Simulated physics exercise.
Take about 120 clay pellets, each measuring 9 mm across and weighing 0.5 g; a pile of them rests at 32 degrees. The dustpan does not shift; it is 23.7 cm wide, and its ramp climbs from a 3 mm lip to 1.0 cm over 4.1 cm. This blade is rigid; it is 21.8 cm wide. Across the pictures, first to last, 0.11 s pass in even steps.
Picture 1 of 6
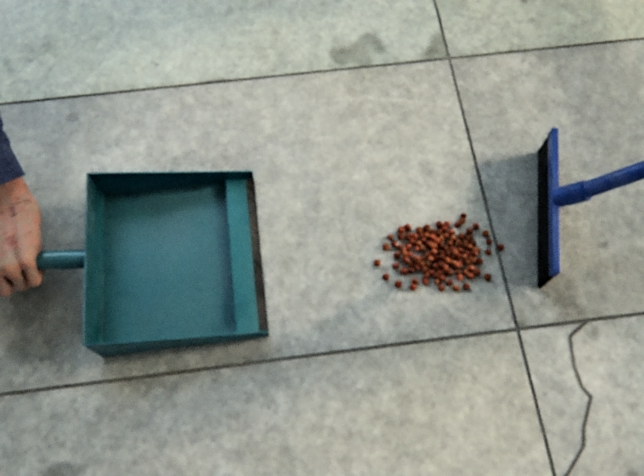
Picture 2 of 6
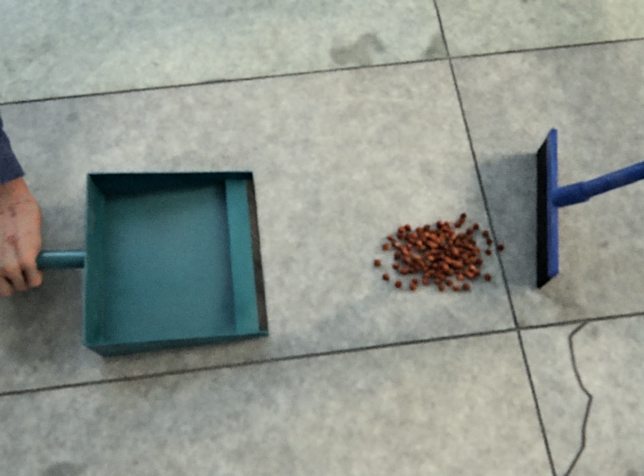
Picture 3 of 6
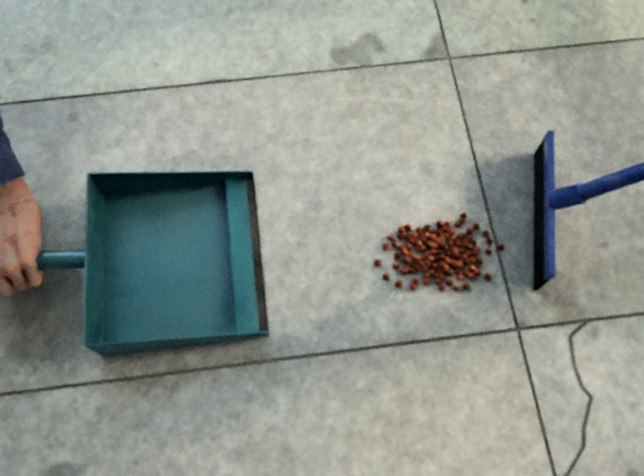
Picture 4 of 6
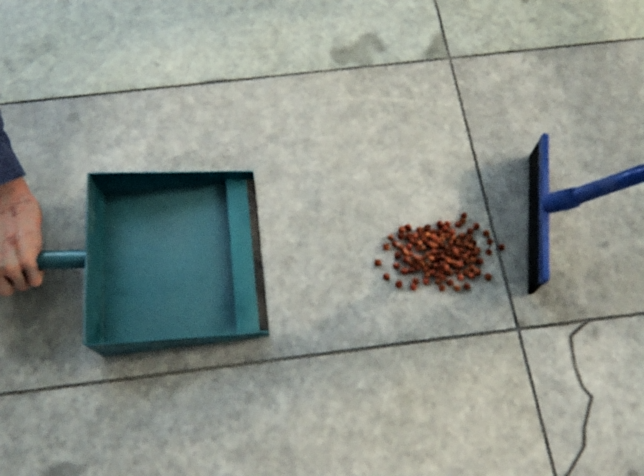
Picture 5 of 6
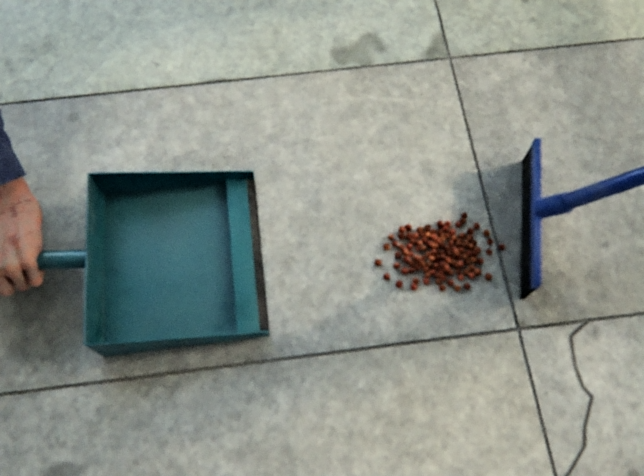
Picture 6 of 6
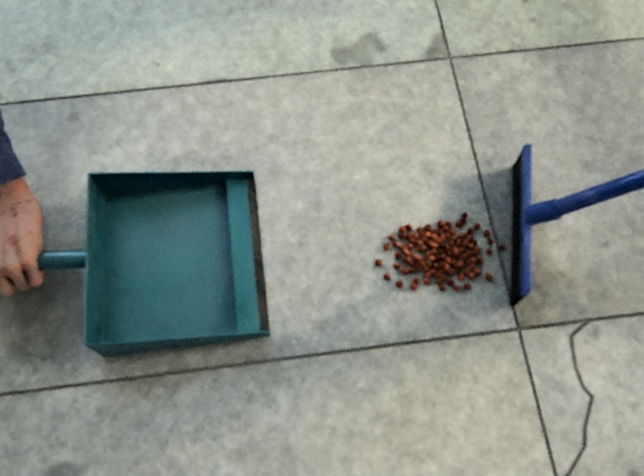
At first, a hand at the left holds a teal dustpan on grey paving, with a loose pile of reddish-brown pellets to its right and a blue blade beyond them. The blade then slides slowly left and slightly down, nearing the pile, while the pellets and dustpan stay still.
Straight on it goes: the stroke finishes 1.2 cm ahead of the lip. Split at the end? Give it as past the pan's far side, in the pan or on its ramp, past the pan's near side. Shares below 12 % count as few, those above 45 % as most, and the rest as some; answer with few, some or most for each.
Final split: Far side: Few; pan: Few; near side: Some.
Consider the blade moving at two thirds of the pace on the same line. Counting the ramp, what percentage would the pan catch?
Then some 0 in a hundred.
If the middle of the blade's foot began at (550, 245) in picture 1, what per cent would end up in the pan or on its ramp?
0 per cent, roughly.
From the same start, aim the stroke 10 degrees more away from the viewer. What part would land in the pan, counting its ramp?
That would give about 10 percent.
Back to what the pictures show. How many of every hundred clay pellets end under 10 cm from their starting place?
It comes to near 5 percent.
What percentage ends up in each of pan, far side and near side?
Far side - 0; pan - 0; near side - 20.
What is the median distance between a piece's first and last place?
20 cm or thereabouts.
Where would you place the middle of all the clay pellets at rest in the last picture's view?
I'd say roughly (283, 275).
Then, 0.22 s after the last picture, middle of the blade 20 cm from the lip; 0 % over the lip, far side 0 %, near side 5 %.
Then, 0.36 s after the last picture, middle of the blade 9 cm from the lip; 0 % over the lip, far side 0 %, near side 10 %.
Then, 0.63 s after the last picture, middle of the blade 4 cm from the lip; 0 % over the lip, far side 0 %, near side 20 %.
In the end, far side 0 %, pan 0 %, near side 20 %, in front of the lip or behind the blade 80 %.
